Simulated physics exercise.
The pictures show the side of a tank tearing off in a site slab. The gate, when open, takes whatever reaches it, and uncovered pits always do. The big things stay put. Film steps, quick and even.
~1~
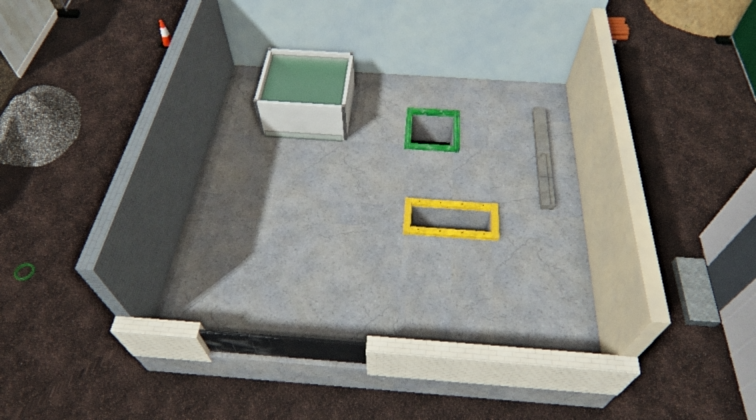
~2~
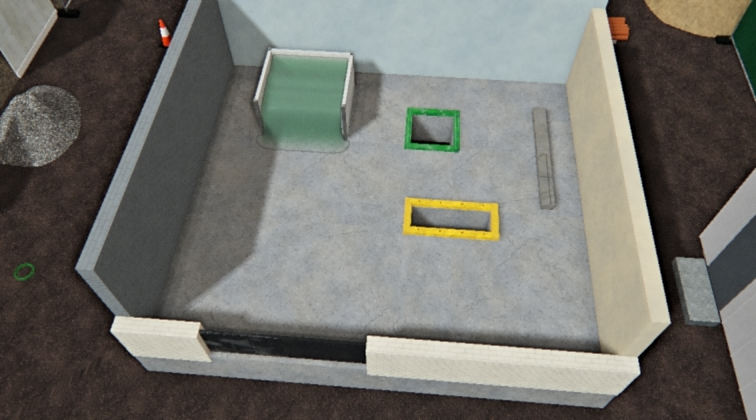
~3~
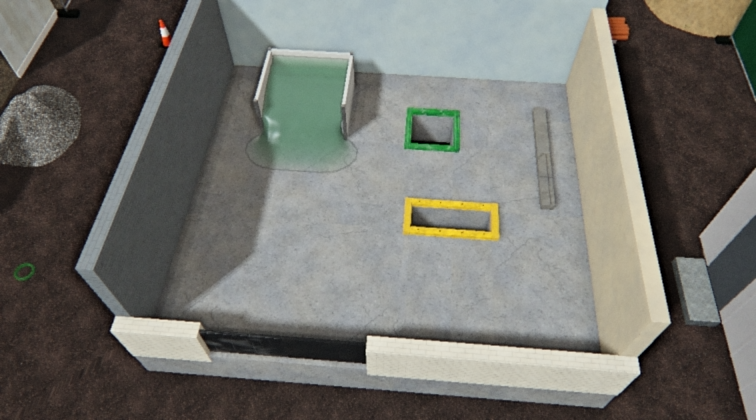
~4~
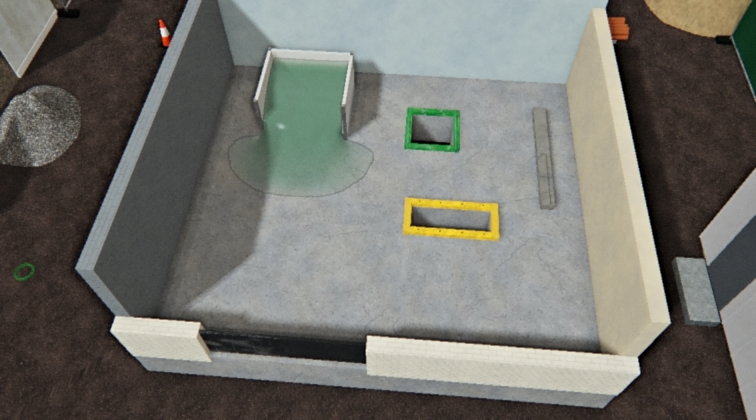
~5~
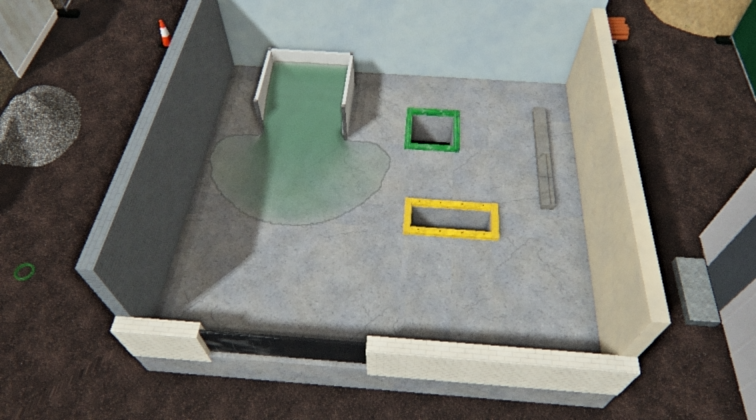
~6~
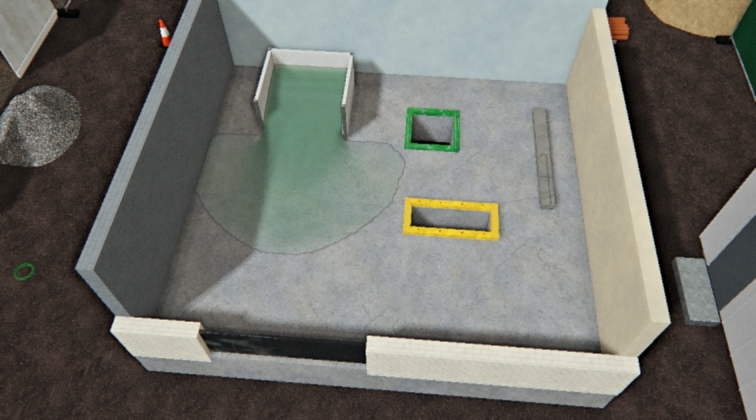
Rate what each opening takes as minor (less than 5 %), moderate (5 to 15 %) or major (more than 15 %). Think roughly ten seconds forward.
The gate - minor, the green pit - minor, the yellow pit - minor.
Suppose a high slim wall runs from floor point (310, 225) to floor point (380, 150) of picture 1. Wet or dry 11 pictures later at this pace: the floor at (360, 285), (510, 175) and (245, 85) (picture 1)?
In the order given, the spots are spared, spared and spared.
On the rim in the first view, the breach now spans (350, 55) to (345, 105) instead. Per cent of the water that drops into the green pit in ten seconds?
Parts in a hundred: Green 35.
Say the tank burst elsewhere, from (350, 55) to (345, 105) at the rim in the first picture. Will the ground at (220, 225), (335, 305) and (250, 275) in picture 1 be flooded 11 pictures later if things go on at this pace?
First point spared, second point spared, third point spared.
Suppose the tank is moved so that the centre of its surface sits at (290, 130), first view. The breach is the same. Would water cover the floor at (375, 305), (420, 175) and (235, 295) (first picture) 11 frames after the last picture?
Checking the three spots, I get swamped, high and dry, swamped.
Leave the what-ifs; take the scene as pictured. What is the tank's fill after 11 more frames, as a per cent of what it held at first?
Around 18 percent, give or take.
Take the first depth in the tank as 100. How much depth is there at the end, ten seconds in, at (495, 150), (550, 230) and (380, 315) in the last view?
Around 4, 10 and 6 percent, in that order.
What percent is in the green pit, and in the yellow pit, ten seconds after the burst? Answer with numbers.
Around 0 percent for the first, around 0 percent for the second.
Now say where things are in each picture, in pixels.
Still water in the water tank at (306, 80), in the first picture.
The front is at (260, 137), out from the gap at (303, 124), in the second picture.
The front is at (351, 159), out from the gap at (303, 126), in the third picture.
The front is at (246, 180), out from the gap at (303, 128), in the fourth picture.
Water pours out at (303, 128) and has run to (309, 221), in the fifth picture.
Water pours out at (304, 129) and has run to (263, 247), in the sixth picture.
A moment on, water covers 40 % of the floor; the gate 0 %, the green pit 0 %, the yellow pit 0 %.
Next, water covers 45 % of the floor; the gate 0 %, the green pit 0 %, the yellow pit 0 %.
Then, water covers 50 % of the floor; the gate 0 %, the green pit 0 %, the yellow pit 0 %.
Later, water covers 65 % of the floor; the gate 0 %, the green pit 0 %, the yellow pit 0 %.
In the end, water covers 95 % of the floor; the gate 0 %, the green pit 0 %, the yellow pit 0 %.
